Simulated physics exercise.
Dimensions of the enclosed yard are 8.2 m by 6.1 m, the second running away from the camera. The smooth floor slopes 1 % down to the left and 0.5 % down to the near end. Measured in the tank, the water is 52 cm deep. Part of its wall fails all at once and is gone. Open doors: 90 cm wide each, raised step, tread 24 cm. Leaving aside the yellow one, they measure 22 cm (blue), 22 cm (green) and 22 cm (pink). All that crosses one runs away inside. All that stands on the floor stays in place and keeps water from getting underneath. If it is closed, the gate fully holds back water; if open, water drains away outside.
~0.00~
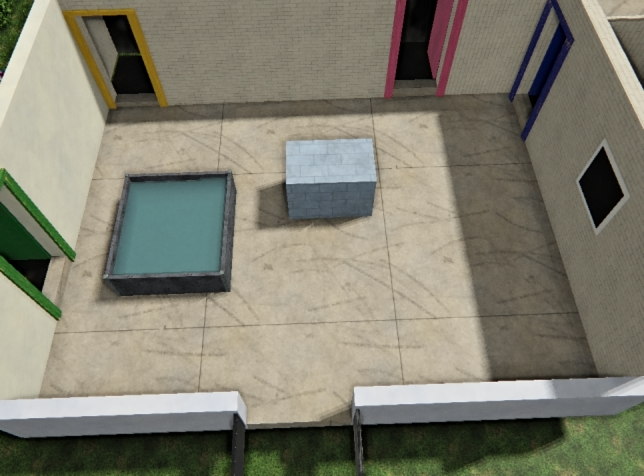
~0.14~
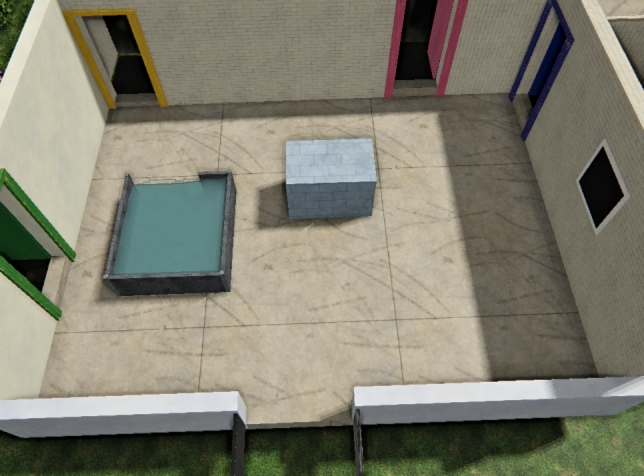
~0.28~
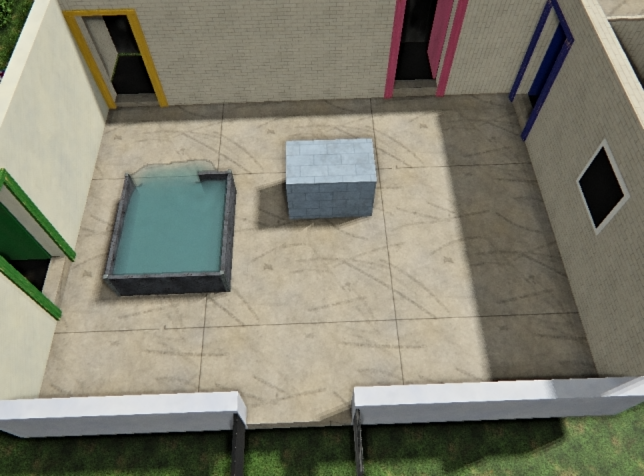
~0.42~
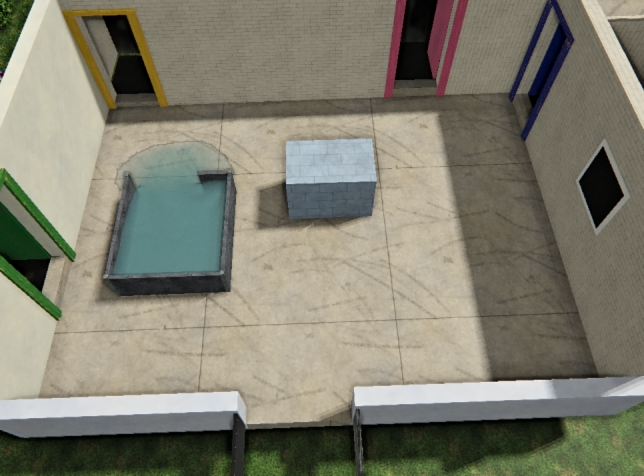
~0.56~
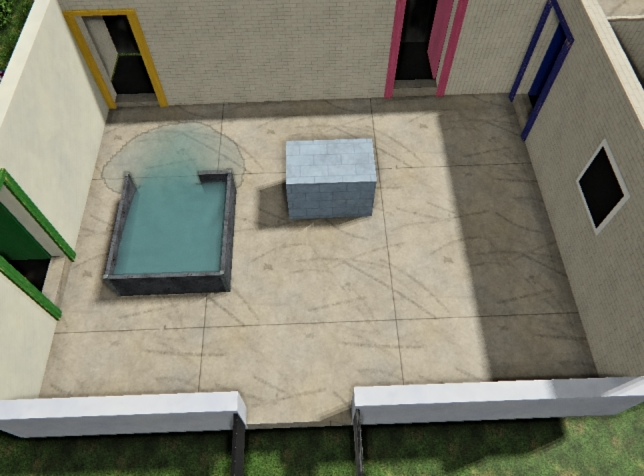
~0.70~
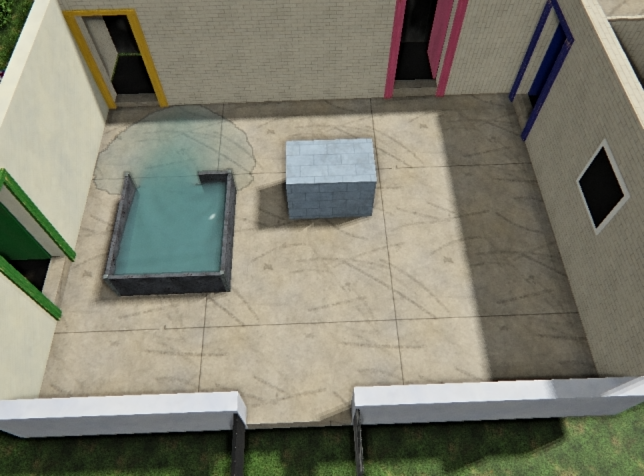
A walled yard with a pale, scuffed floor is seen from high above its near end, where a low white wall has a gap in front of grass. A water-filled dark tank sits left of a grey-blue block, with green, yellow, pink and blue doorways around the walls. Part of the tank's far side vanishes, and water spreads in a widening fan toward the back wall, while the camera stays still.
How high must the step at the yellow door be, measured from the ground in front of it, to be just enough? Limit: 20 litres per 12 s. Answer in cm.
About 24 cm.
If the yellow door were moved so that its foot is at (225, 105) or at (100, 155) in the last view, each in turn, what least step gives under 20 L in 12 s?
Around 16 and 16 cm respectively.
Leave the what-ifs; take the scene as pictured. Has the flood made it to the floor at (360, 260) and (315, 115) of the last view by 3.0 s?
In turn: Not reached, flooded.
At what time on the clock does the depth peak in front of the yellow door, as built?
Near 2.0 seconds.
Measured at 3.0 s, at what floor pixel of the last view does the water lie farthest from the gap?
Near pixel (401, 102).
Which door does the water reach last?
The blue one.
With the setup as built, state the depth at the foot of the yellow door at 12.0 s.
It comes to about 5.0 centimetres deep.
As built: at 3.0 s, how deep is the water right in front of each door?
In cm: Yellow 23, blue 0, green 0, pink 1.
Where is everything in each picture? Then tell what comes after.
In the first frame, still water, 52 cm deep, in the tank at (173, 224); the yellow door at (122, 67) is dry.
In the second frame, the front is at a hidden place, 0.3 m from the gap on the far side; 0.2 m2 of floor is wet, 52 cm left at the back.
In the third frame, the front is at (178, 165), 0.7 m from the gap on the far side; 0.9 m2 of floor is wet, 52 cm left at the back.
In the fourth frame, water pours out on the far side and has run 1.2 m, to (172, 146); about 7 cm deep outside, 52 cm at the back.
In the fifth frame, water pours out on the far side and has run 1.7 m, to (190, 125); about 5 cm deep outside, 52 cm at the back.
In the sixth frame, the front is at (180, 108), 2.2 m from the gap on the far side; 4.1 m2 of floor is wet, 47 cm left at the back; the yellow door at (122, 67), 2.5 m from the gap, is still 0.5 m from the nearest water.
After 1.4 s water covers 15 % of the floor, deepest (28 cm) near (109, 113); 23 cm at the yellow door, 7 litres in over its 12 cm step.
After 3.0 s water covers 20 % of the floor; 23 cm at the yellow door, 118 litres in over its 12 cm step.
After 12.0 s water covers 90 % of the floor, deepest (8 cm) near (35, 415); 5 cm at the yellow door, 152 litres in over its 12 cm step.
At the yellow door as built, the water arrived by 0.9 s and peaked near 30 cm at 2.0 s.
Run again over the same 12 s with other heights there, 47 litres in over 19.5 cm, 12 litres over 26 cm. The limit of 20 litres is kept from about 24 cm up.
